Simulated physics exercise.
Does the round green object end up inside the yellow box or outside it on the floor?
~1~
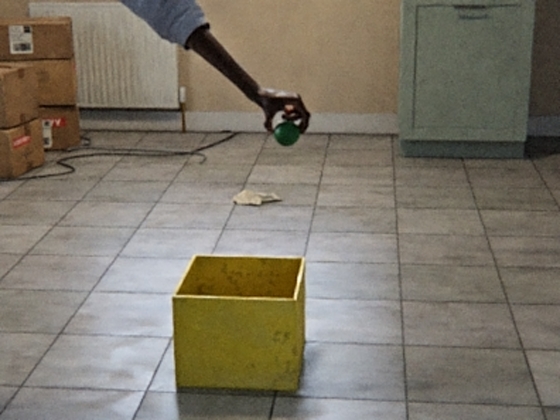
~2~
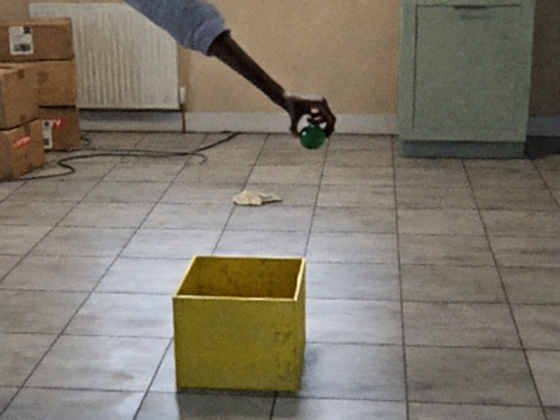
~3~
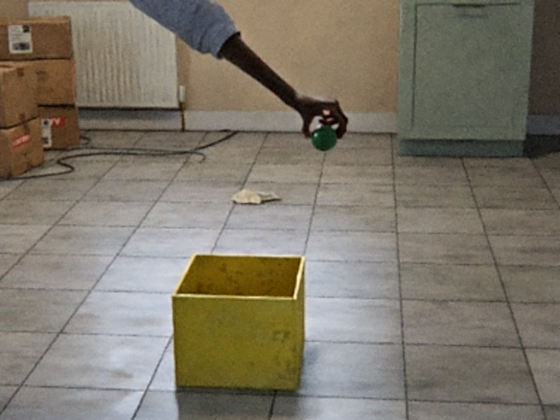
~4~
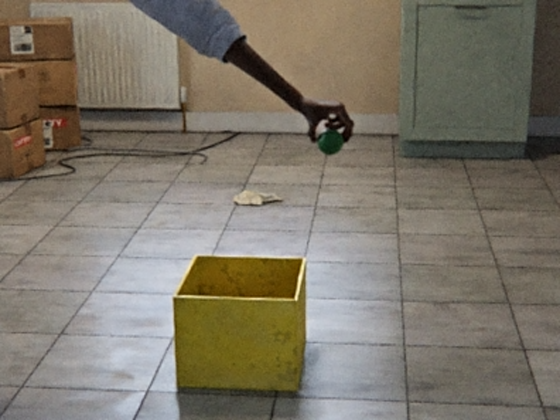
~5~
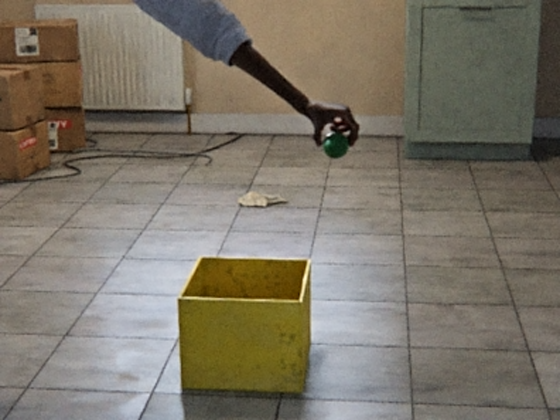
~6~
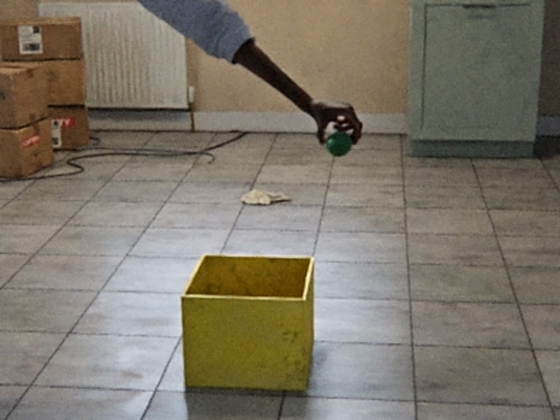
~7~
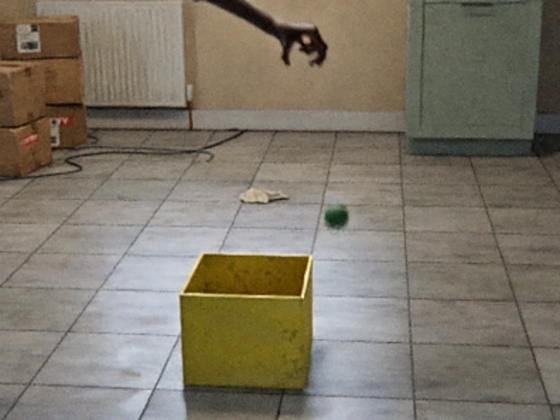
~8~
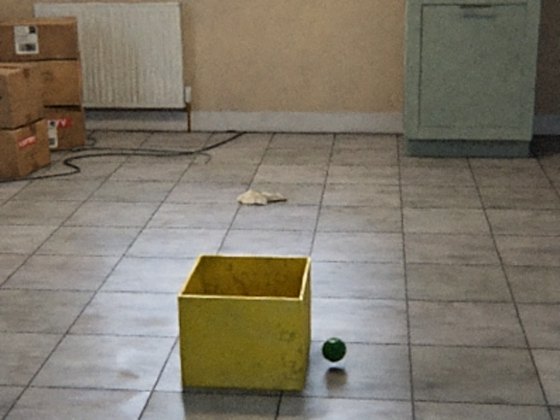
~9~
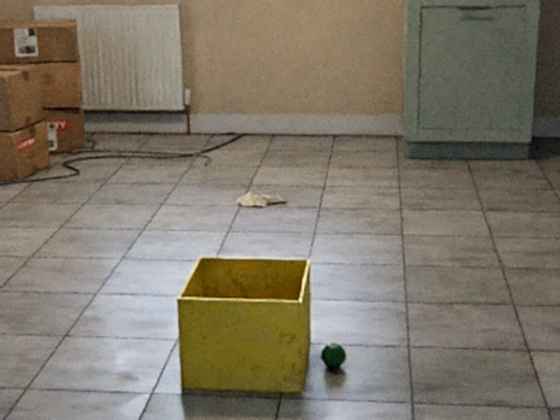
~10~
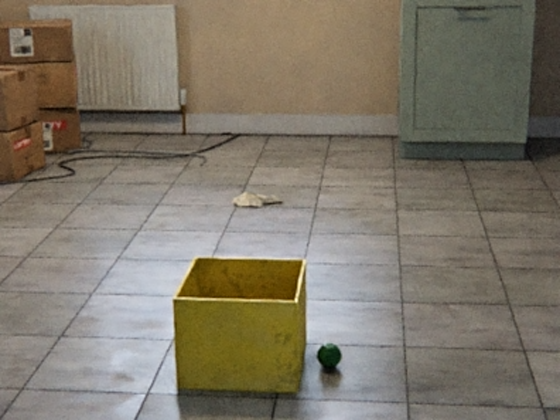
It ends up outside, on the tiles just to the right of the yellow box.
